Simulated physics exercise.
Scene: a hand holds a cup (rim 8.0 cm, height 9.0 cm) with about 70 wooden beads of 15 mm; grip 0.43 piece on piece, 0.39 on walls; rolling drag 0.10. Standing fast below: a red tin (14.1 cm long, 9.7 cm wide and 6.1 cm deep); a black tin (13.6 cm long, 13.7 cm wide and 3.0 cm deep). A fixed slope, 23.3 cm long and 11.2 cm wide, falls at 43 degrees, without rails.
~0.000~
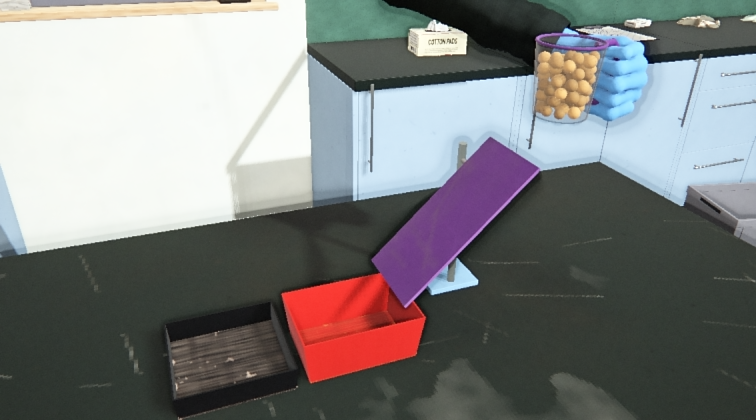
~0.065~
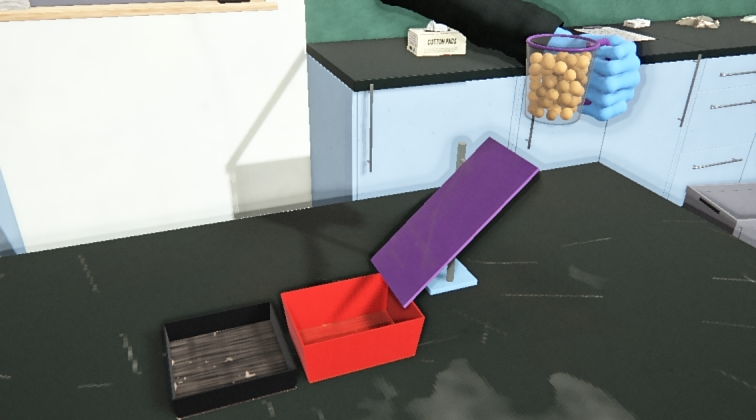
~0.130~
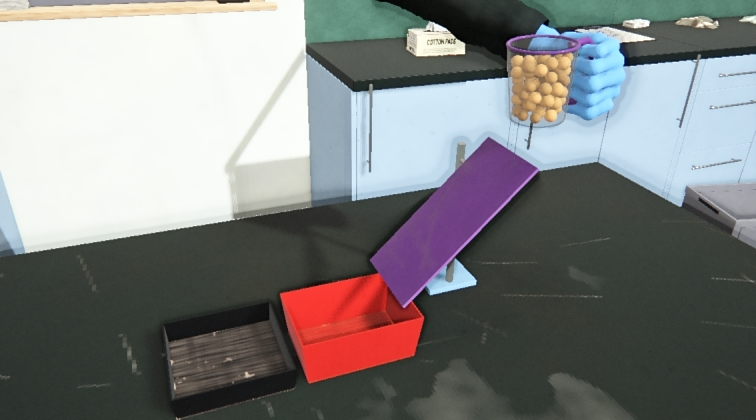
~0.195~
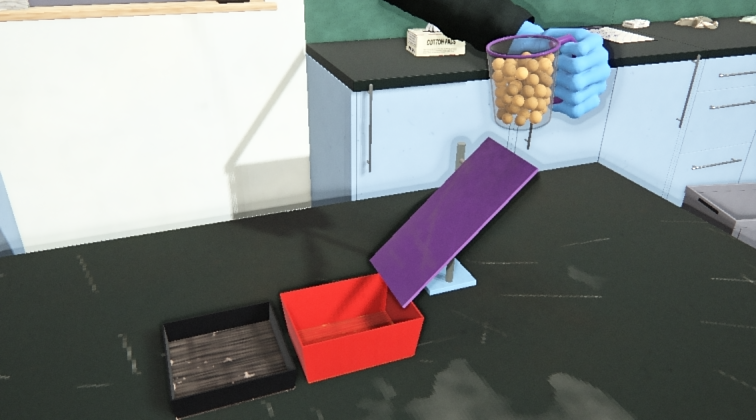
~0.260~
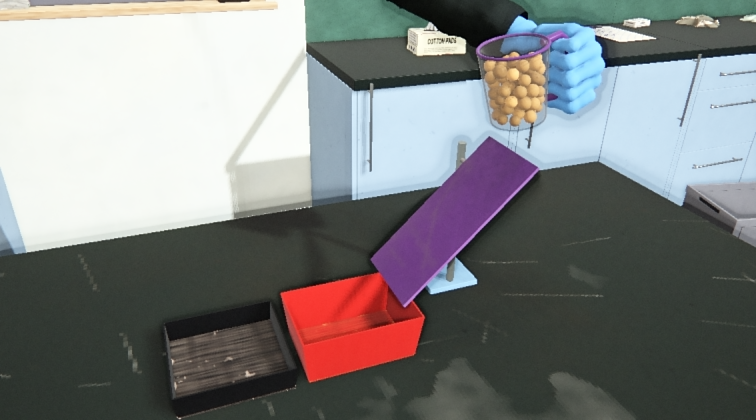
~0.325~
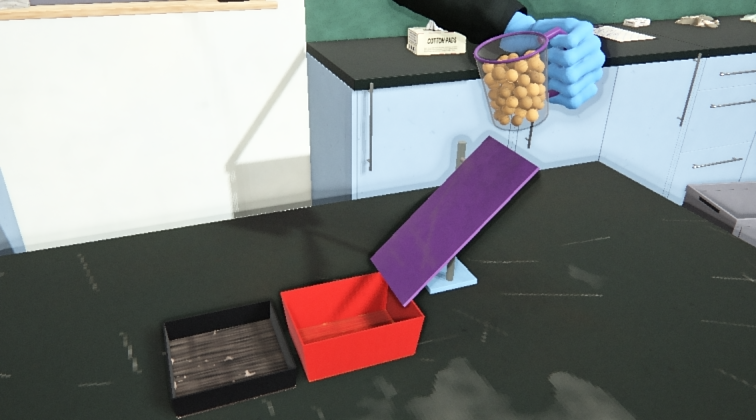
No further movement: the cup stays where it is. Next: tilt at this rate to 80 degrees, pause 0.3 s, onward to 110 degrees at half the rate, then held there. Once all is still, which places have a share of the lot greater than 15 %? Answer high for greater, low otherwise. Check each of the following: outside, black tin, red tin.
Outside: Low, black tin: Low, red tin: High.
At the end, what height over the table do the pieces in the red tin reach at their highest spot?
Roughly 3.5 cm.
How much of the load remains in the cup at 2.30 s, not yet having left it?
Close to 70 in a hundred parts of the load.
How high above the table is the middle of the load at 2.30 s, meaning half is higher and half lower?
Roughly 32 cm.
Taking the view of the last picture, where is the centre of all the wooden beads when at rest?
Position: Approx. (331, 339).
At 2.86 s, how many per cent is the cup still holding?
Estimated remainder: 5 %.
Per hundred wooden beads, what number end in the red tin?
It comes to roughly 90 in a hundred.
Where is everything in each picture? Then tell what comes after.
In the first frame, cup at (568, 61); tilt 0 degrees; moved 0.0 cm; lip at (544, 44); top of the load at (545, 58); red tin at (352, 305); black tin at (228, 345).
In the second frame, cup at (560, 62); tilt 1 degrees; moved 1.1 cm; lip at (534, 45); top of the load at (536, 59).
In the third frame, cup at (541, 65); tilt 5 degrees; moved 3.5 cm; low side left; lip at (514, 49); top of the load at (529, 61).
In the fourth frame, cup at (523, 69); tilt 9 degrees; moved 6.0 cm; low side left; lip at (493, 54); top of the load at (519, 63).
In the fifth frame, cup at (515, 70); tilt 13 degrees; moved 7.1 cm; low side left; lip at (483, 57); top of the load at (514, 62).
In the sixth frame, cup at (514, 72); tilt 17 degrees; moved 7.1 cm; low side left; lip at (480, 60); top of the load at (513, 63); red tin at (351, 304); black tin at (227, 344). It turns about 65 degrees a second.
Then, at 1.08 s, tilt 66 degrees; cup 100 %; middle of all pieces near (518, 86).
After 1.72 s, tilt 81 degrees; slope 5 %, red tin 5 %, cup 85 %; middle of all pieces near (495, 116).
After 2.30 s, tilt 99 degrees; slope 10 %, outside 5 %, red tin 15 %, cup 70 %; middle of all pieces near (477, 147).
After 2.86 s, tilt 110 degrees; slope 30 %, outside 5 %, red tin 60 %, cup 5 %; middle of all pieces near (360, 294).
By 4.0 s all is still; slope 0 %, outside 5 %, black tin 0 %, red tin 90 %, cup 0 %.
